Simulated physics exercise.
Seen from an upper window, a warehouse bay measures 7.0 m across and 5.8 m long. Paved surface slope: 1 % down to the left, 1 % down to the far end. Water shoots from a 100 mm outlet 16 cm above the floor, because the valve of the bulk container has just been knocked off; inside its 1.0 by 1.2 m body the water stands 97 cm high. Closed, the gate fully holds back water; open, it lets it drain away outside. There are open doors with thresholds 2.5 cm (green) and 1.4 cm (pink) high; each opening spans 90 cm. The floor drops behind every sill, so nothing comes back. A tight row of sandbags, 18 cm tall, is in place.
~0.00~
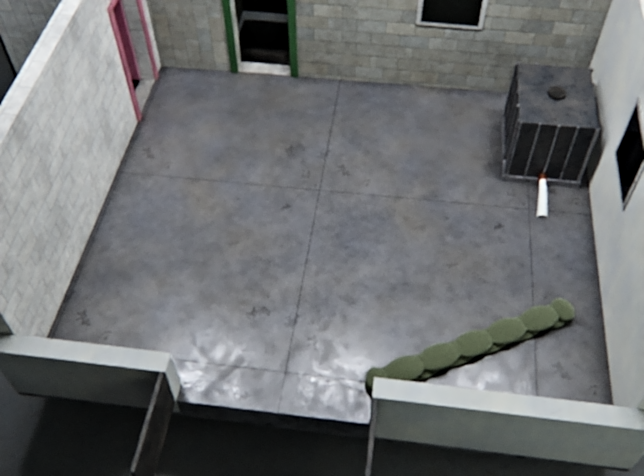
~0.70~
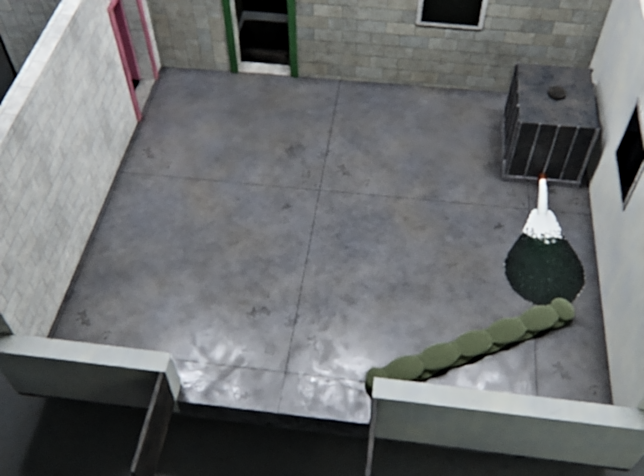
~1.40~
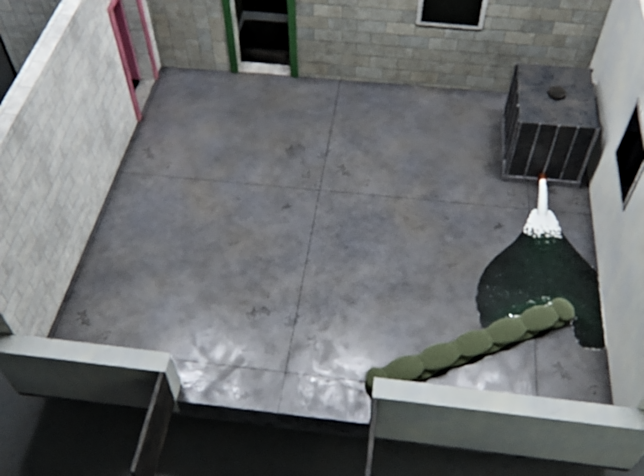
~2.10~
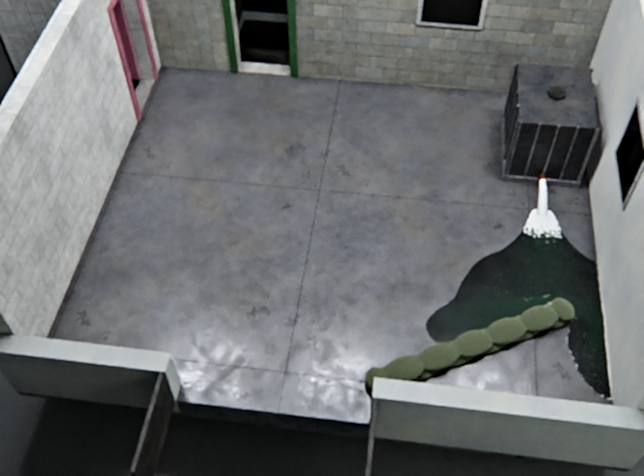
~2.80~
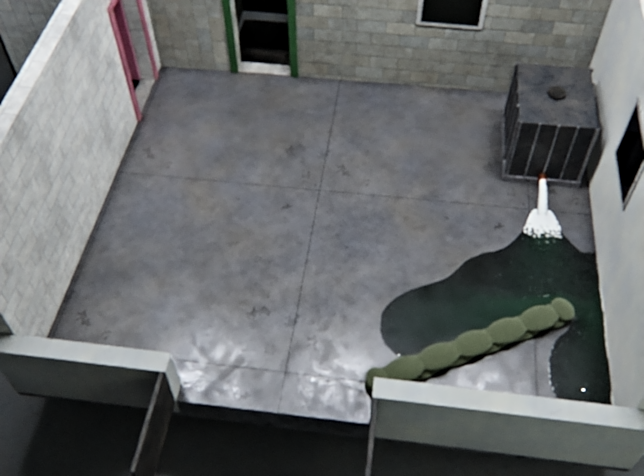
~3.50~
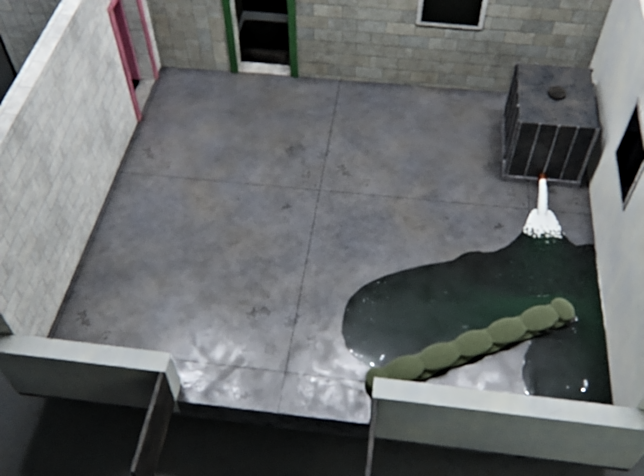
Warehouse bay with water jetting from a dark container, spreading across grey floor around a green segmented barrier and then leftward.
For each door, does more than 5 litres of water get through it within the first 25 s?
Door by door: Green door - no, less gets through; pink door - yes, more gets through.
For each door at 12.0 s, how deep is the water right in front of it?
Depth (cm) - green: 0.0, pink: 0.0.
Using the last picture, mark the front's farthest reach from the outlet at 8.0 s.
(204, 345).
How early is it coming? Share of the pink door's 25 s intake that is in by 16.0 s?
Share in: Approx. 0%.
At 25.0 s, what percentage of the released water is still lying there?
Share: About 94 %.
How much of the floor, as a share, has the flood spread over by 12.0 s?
It comes to about 55 percent wet.
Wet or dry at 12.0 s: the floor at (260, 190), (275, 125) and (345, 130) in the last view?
Spot 1: Submerged; spot 2: Unwetted; spot 3: Unwetted.
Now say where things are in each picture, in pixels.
In the first picture, the jet has just started at (543, 191); the ground is still dry.
In the second picture, from the spout at (543, 191) the water has spread over 1.0 m2; its tip is at (538, 304), and it is 1.4 cm deep on average.
In the third picture, from the spout at (543, 191) the water has spread over 1.9 m2; its tip is at (599, 346), and it is 1.4 cm deep on average.
In the fourth picture, from the spout at (543, 191) the water has spread over 2.5 m2; its tip is at (610, 395), and it is 1.5 cm deep on average.
In the fifth picture, from the spout at (543, 191) the water has spread over 3.8 m2; its tip is at a hidden place, and it is 1.3 cm deep on average.
In the sixth picture, from the spout at (543, 191) the water has spread over 5.2 m2; its tip is at (362, 358), and it is 1.2 cm deep on average.
After 5.0 s water covers 20 % of the floor and is deepest (6 cm) near (538, 308); green door not reached, pink door not reached.
After 8.0 s water covers 35 % of the floor and is deepest (6 cm) near (538, 308); green door not reached, pink door not reached.
After 12.0 s water covers 55 % of the floor and is deepest (6 cm) near (552, 297); green door not reached, pink door not reached.
After 16.0 s water covers 70 % of the floor and is deepest (6 cm) near (552, 297); green door not reached, pink door not reached.
After 25.0 s water covers 80 % of the floor and is deepest (6 cm) near (420, 383); green door 2.8 cm at the sill, 0 L in, pink door 3.6 cm at the sill, 11 L in.
